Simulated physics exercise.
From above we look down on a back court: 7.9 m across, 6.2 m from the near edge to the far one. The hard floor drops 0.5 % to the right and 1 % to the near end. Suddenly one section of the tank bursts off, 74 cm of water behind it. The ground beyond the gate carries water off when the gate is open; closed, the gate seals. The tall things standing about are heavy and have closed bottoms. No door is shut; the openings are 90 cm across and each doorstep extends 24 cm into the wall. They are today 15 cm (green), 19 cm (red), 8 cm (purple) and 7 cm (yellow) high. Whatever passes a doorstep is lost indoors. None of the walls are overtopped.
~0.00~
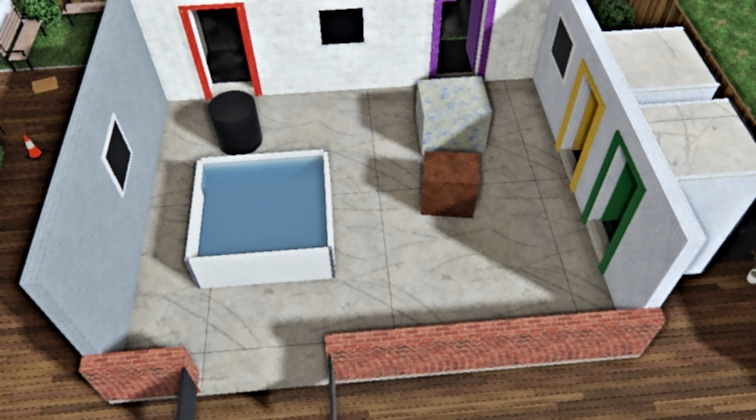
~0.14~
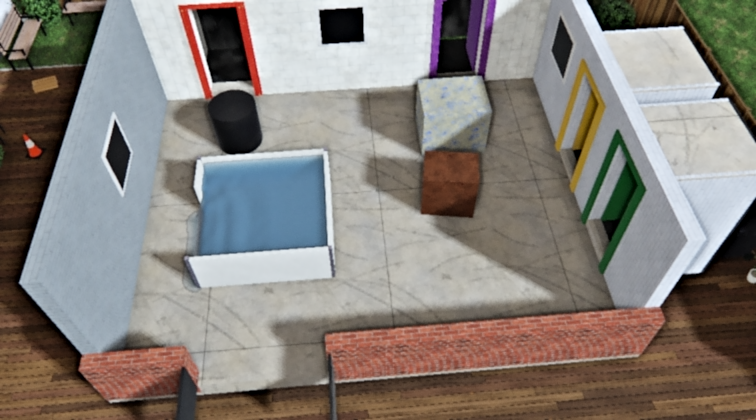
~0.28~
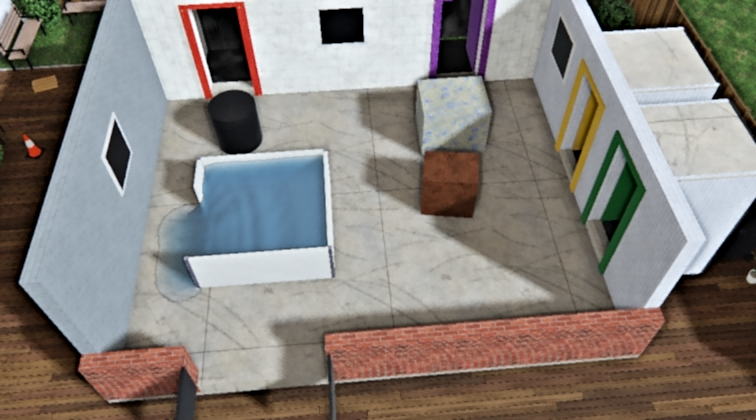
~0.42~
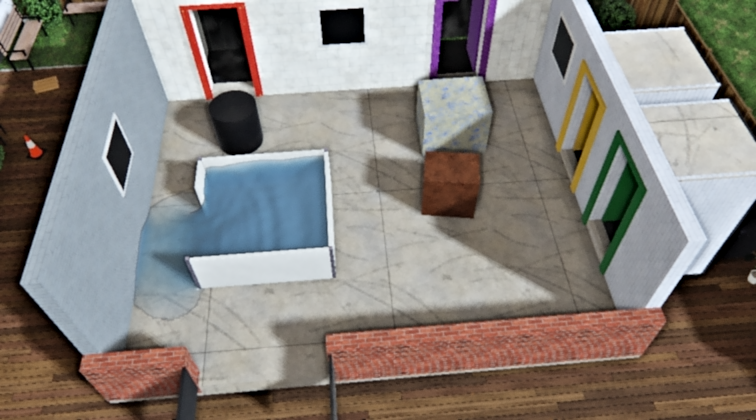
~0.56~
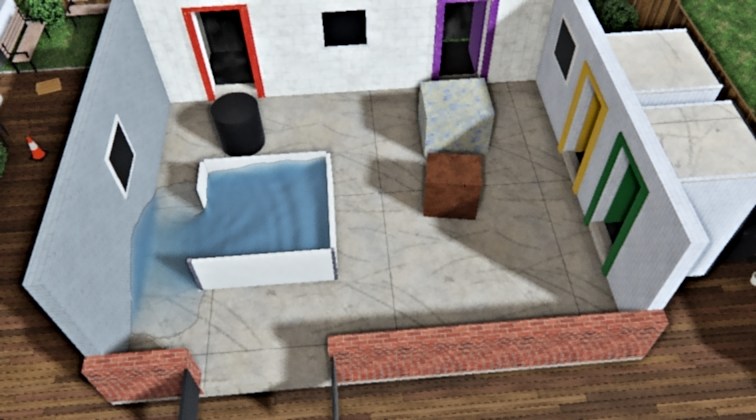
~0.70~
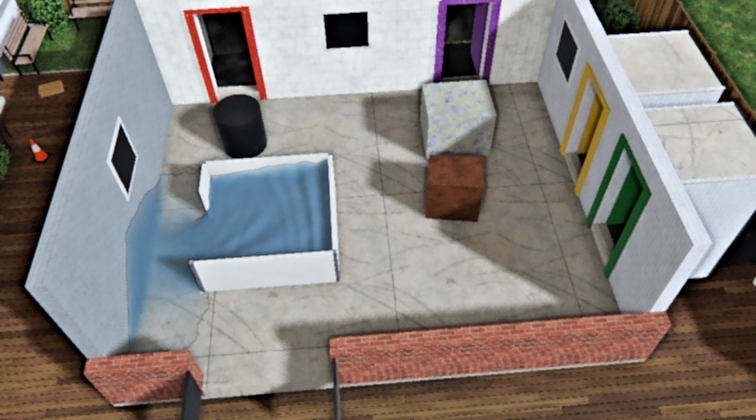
The clip opens on a walled court seen from above, a white-sided tank of still blue water standing on its floor. The tank's left side disappears, and water pours through the gap, spreading across the floor to the left wall, then fanning along its base as the tank's surface ripples.
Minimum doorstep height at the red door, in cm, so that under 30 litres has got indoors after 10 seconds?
Approx. 18 cm.
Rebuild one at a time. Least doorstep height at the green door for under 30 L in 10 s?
The green door needs around 7.5 cm.
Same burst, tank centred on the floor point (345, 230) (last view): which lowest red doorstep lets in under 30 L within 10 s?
Then roughly 13.0 cm.
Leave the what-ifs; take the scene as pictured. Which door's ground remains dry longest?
Yellow.
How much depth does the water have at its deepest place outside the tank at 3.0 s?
Around 40 centimetres.
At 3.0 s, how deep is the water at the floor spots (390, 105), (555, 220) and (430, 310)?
The depths come to about 0, 0 and 3 cm.
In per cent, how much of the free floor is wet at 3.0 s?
Some 45 per cent is wet.
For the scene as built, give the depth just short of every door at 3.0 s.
Depth (cm): Green 0 / red 21 / purple 0 / yellow 0.
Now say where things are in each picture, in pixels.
The first picture shows the tank at (262, 204) is whole and still, 74 cm deep; the red door at (225, 59) is dry.
In the second picture, the gap is at (202, 241), the front 0.3 m out at a hidden place; the back of the tank holds 74 cm.
In the third picture, the front is at (162, 235), 0.8 m from the gap at (202, 241); 1.2 m2 of floor is wet, 74 cm left at the back.
In the fourth picture, the gap is at (203, 243), the front 1.1 m out at (150, 212); the back of the tank holds 74 cm.
In the fifth picture, the gap is at (205, 244), the front 1.3 m out at (132, 329); the back of the tank holds 70 cm.
In the sixth picture, the gap is at (207, 246), the front 1.6 m out at (130, 355); the back of the tank holds 63 cm; the red door at (230, 63), 3.9 m from the gap, is still 2.5 m from the nearest water.
After 1.4 s water covers 15 % of the floor, deepest (62 cm) near (126, 380); it has not reached the red door.
After 3.0 s water covers 45 % of the floor, deepest (40 cm) near (126, 380); 21 cm at the red door, 11 litres in over its 19 cm doorstep.
After 10.0 s water covers 95 % of the floor, deepest (12 cm) near (622, 340); 6 cm at the red door, 23 litres in over its 19 cm doorstep.
At the red door as built, the water arrived by 1.9 s and peaked near 22 cm at 2.4 s.
With a doorstep of 15.5 cm, 46 litres would have come in within the 10 s; with 21 cm, 15 litres. So under 30 litres takes about 18 cm.
